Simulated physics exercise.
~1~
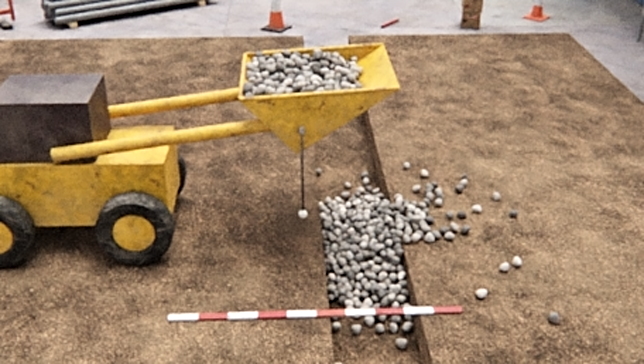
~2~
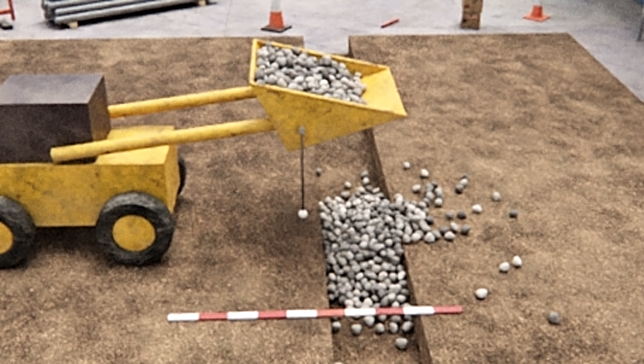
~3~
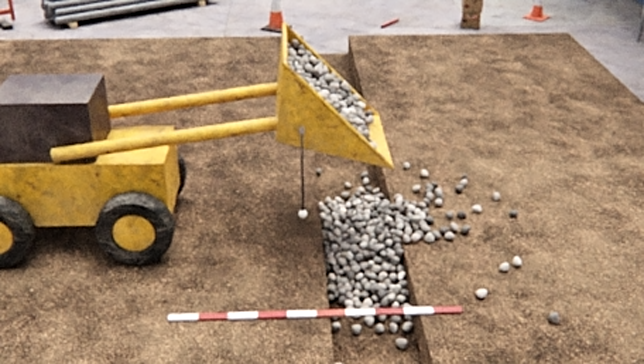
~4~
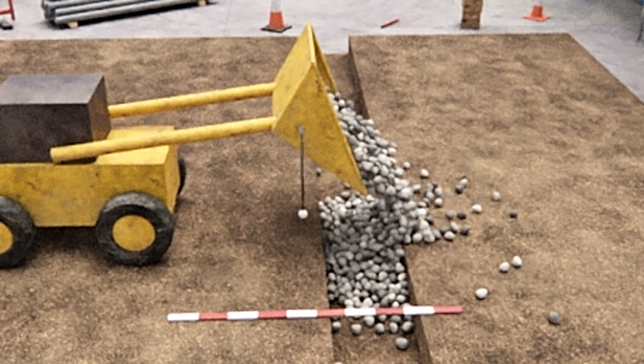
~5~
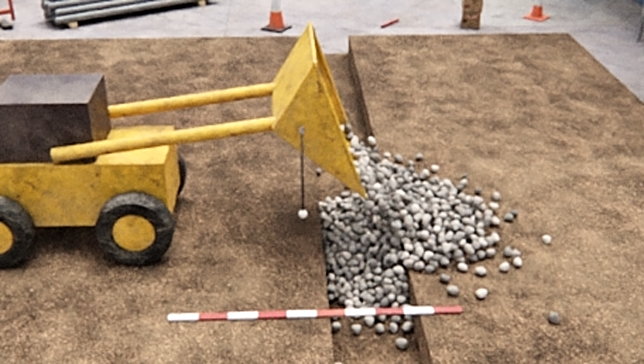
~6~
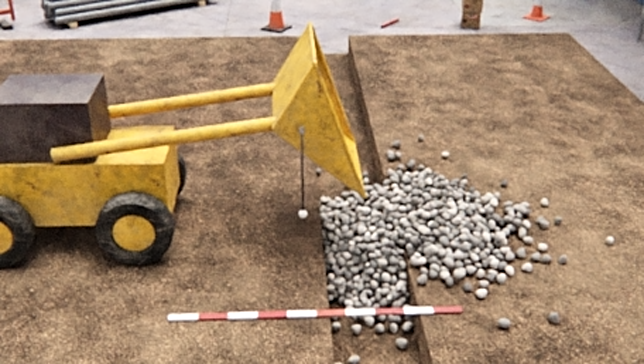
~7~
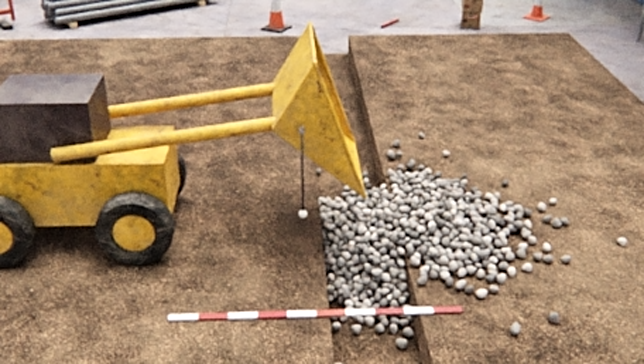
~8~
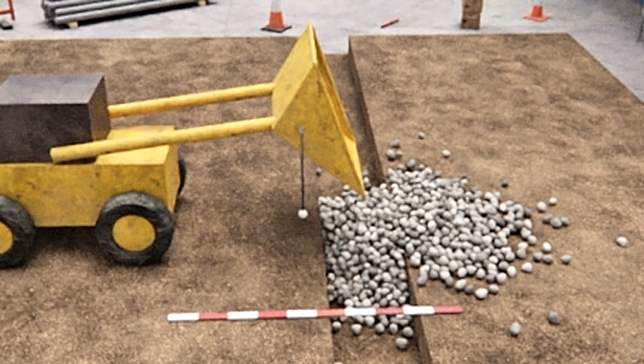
The clip shows a yellow loader tipping its raised bucket of grey stones forward above a partly filled trench, sending them sliding onto the existing pile. They fill the trench further and spill across the ground to the right, where they settle beneath the emptied, still-tilted bucket.
